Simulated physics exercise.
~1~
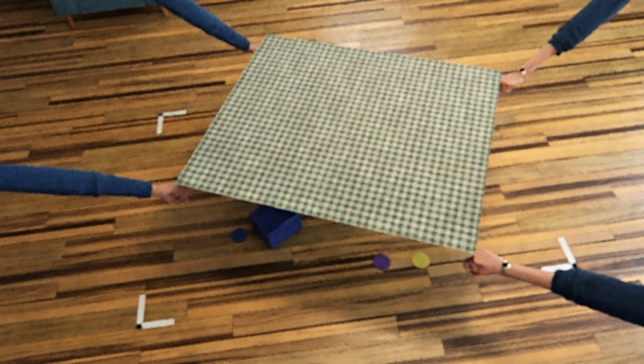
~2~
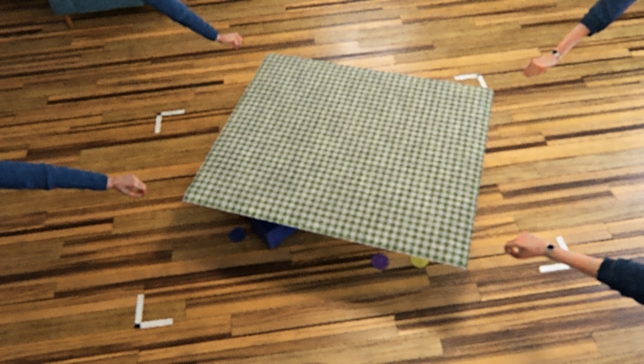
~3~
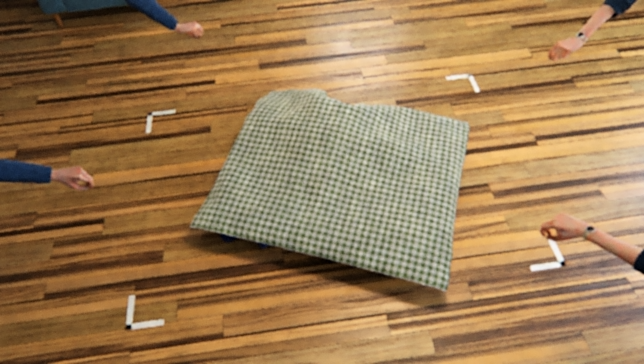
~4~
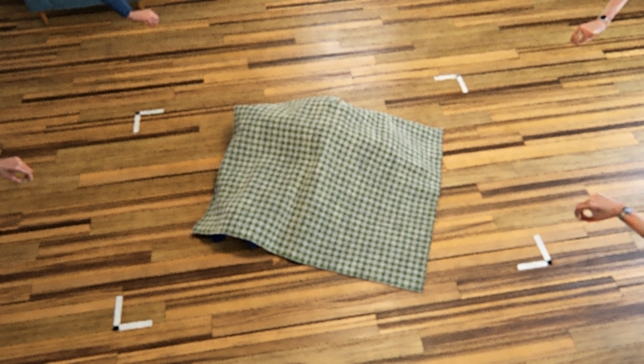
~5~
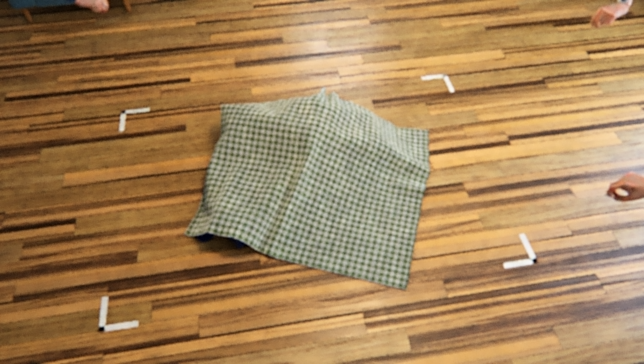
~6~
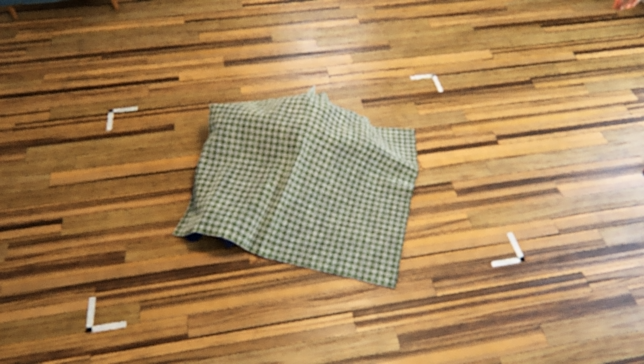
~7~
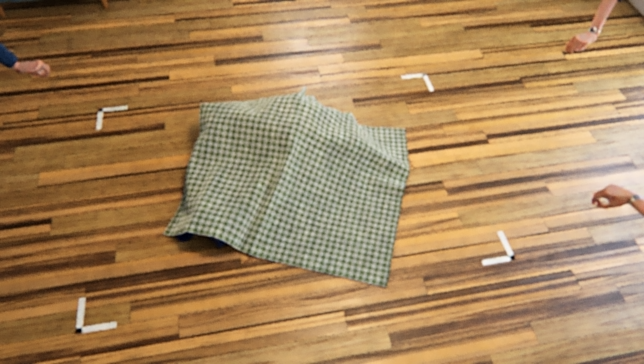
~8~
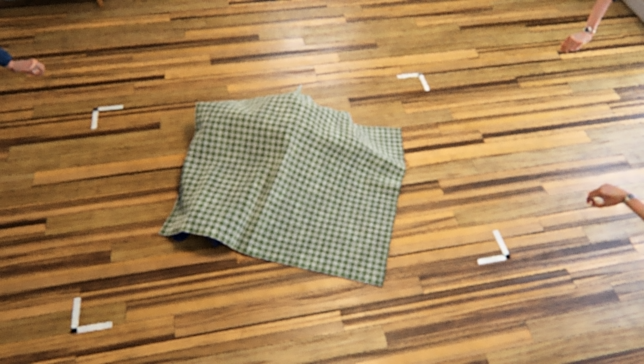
A checked blanket was held flat by four hands above a wooden floor, over a blue crate and small colored discs, until they let go. It dropped and draped over everything, settling into a lumpy, creased heap as the view shifted slightly right.
